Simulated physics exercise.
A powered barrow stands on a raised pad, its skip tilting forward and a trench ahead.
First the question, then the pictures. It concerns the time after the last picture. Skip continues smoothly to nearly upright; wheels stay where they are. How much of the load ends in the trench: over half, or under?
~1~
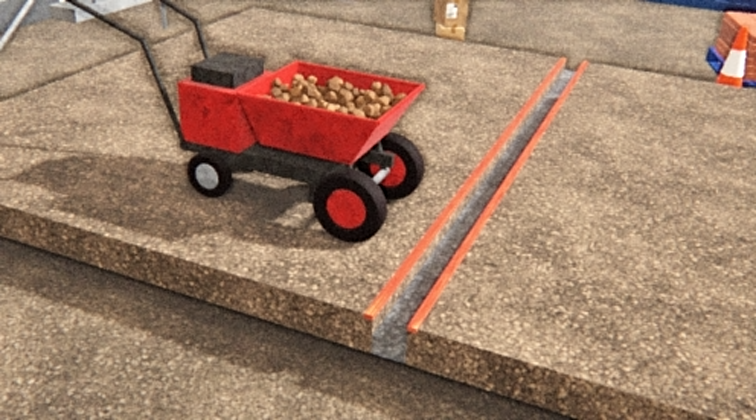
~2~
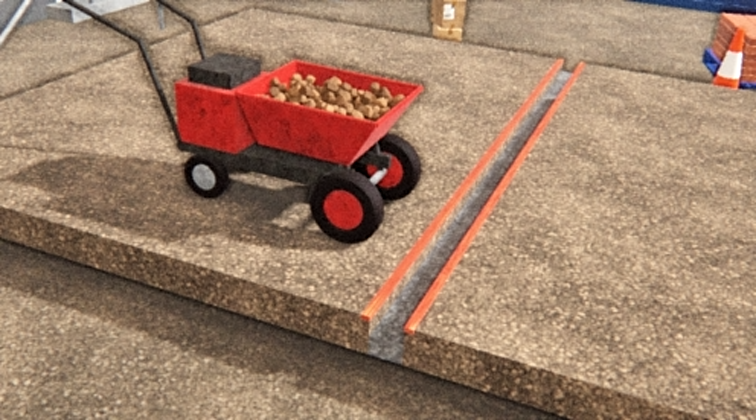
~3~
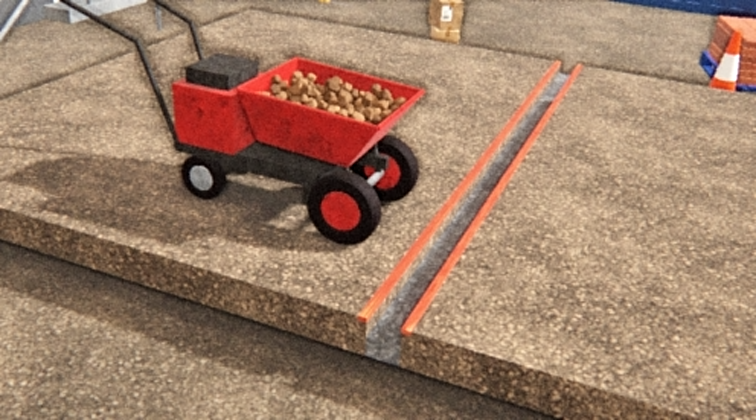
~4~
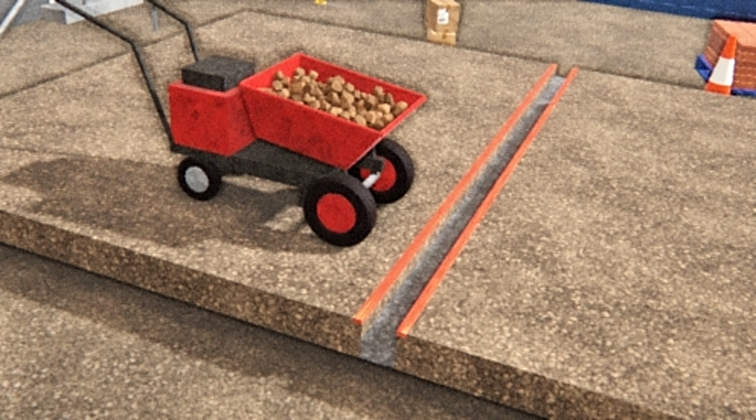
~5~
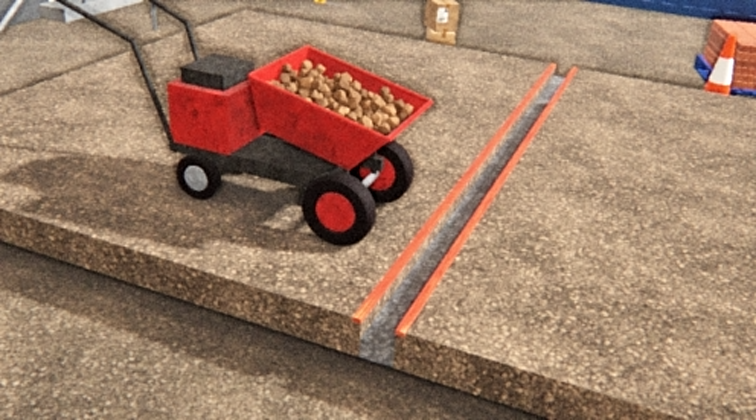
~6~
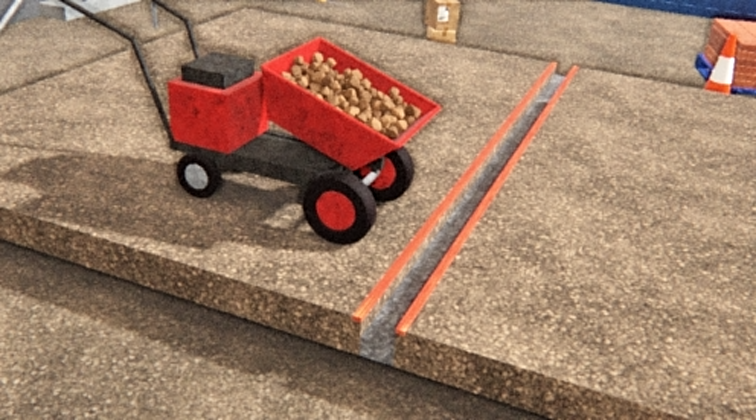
The greater part of the load will drop clear of the trench.
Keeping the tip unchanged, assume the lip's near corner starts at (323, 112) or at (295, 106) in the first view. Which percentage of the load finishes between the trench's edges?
About 40 percent at the first place and about 30 percent at the second.
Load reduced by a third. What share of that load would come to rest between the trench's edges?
My guess is some 20 in a hundred.
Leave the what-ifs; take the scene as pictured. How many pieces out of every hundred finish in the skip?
15 per cent, roughly.
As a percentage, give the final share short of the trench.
It comes to 0 per cent or so.
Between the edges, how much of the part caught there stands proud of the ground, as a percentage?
Near 15 %.
Just after the last frame, skip tipped steeply; every one in the skip.
A moment on, skip tipped right over; roughly two thirds in the skip; just a few in or heaped over the trench; roughly a quarter beyond it; just a few falling.
Further on, skip tipped right over; roughly a quarter in the skip; about a tenth in or heaped over the trench; roughly two thirds beyond it.
When it is over, skip tipped right over; about a tenth in the skip; about a tenth in or heaped over the trench; roughly two thirds beyond it.
